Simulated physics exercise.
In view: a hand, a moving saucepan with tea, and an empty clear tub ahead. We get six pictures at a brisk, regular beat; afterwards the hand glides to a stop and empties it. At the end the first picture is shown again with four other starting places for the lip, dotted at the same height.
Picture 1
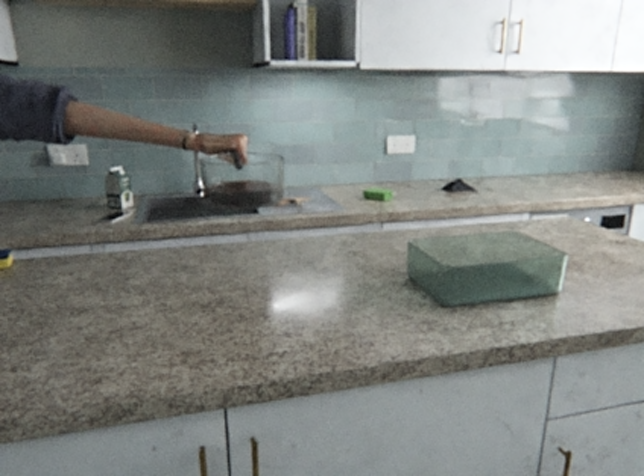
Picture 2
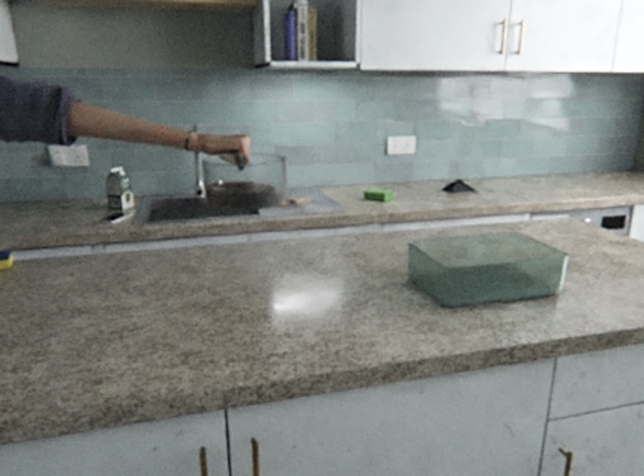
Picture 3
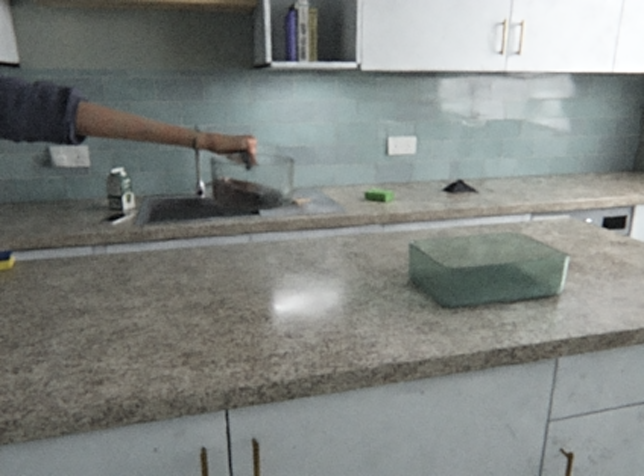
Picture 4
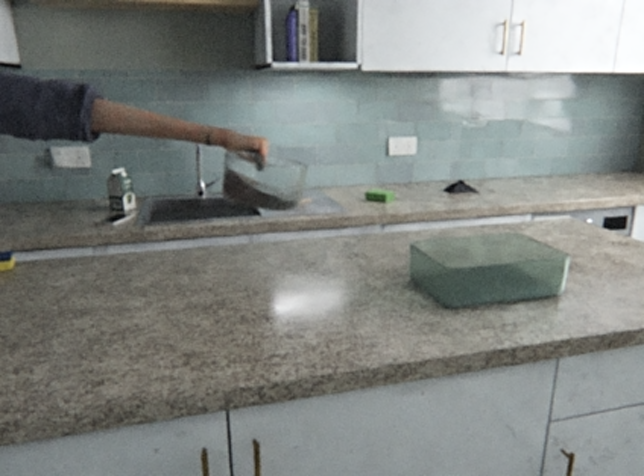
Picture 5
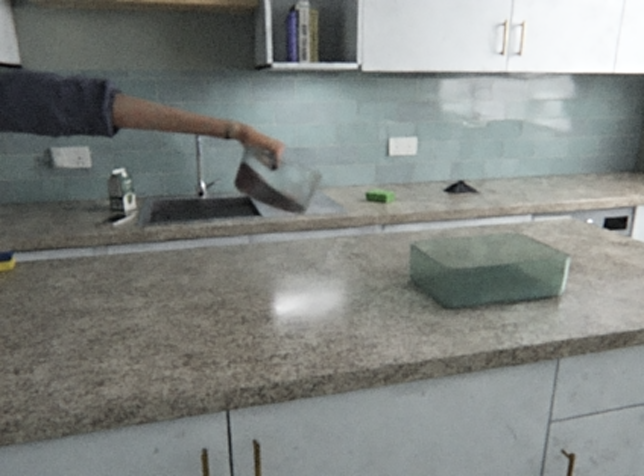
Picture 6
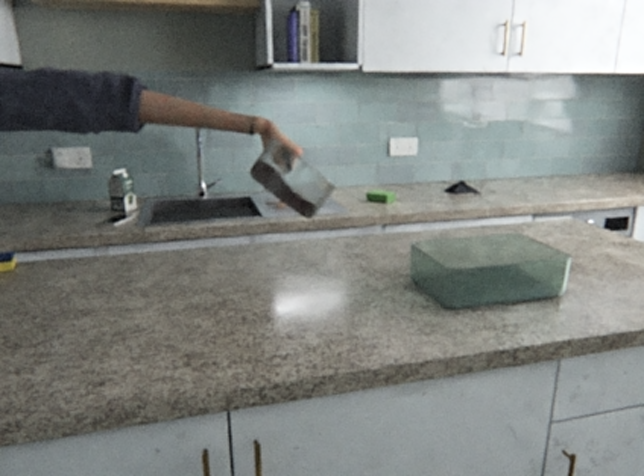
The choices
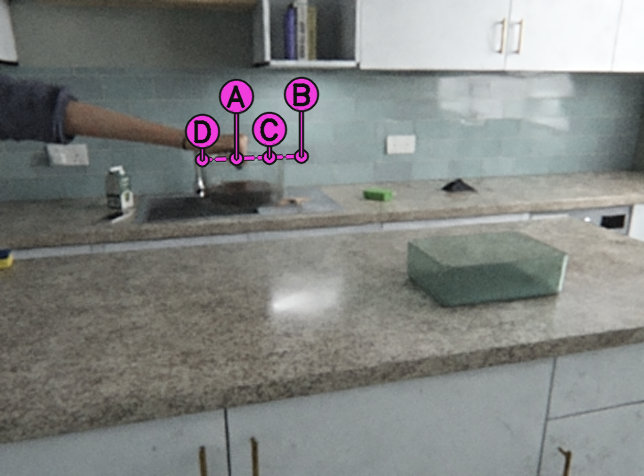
An arm moves a clear container rightward over the back counter and gradually tilts it.
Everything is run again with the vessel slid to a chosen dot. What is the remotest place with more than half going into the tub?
Place B.
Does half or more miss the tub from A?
Yes, it does.
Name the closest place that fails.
Here it is place C.
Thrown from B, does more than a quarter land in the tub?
Yes, it does.
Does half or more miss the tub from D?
Yes, that goes wrong.
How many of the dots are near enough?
One of the four.
On the marked copy, A at (236, 158); B at (301, 156); C at (269, 157); D at (202, 159).
For place A, about 0 % lands in the tub, 98 % falls short.
For place B, about 65 % lands in the tub, 22 % falls short and 12 % goes beside or beyond.
For place C, about 19 % lands in the tub, 76 % falls short and 5 % goes beside or beyond.
For place D, about 0 % lands in the tub, 100 % falls short.
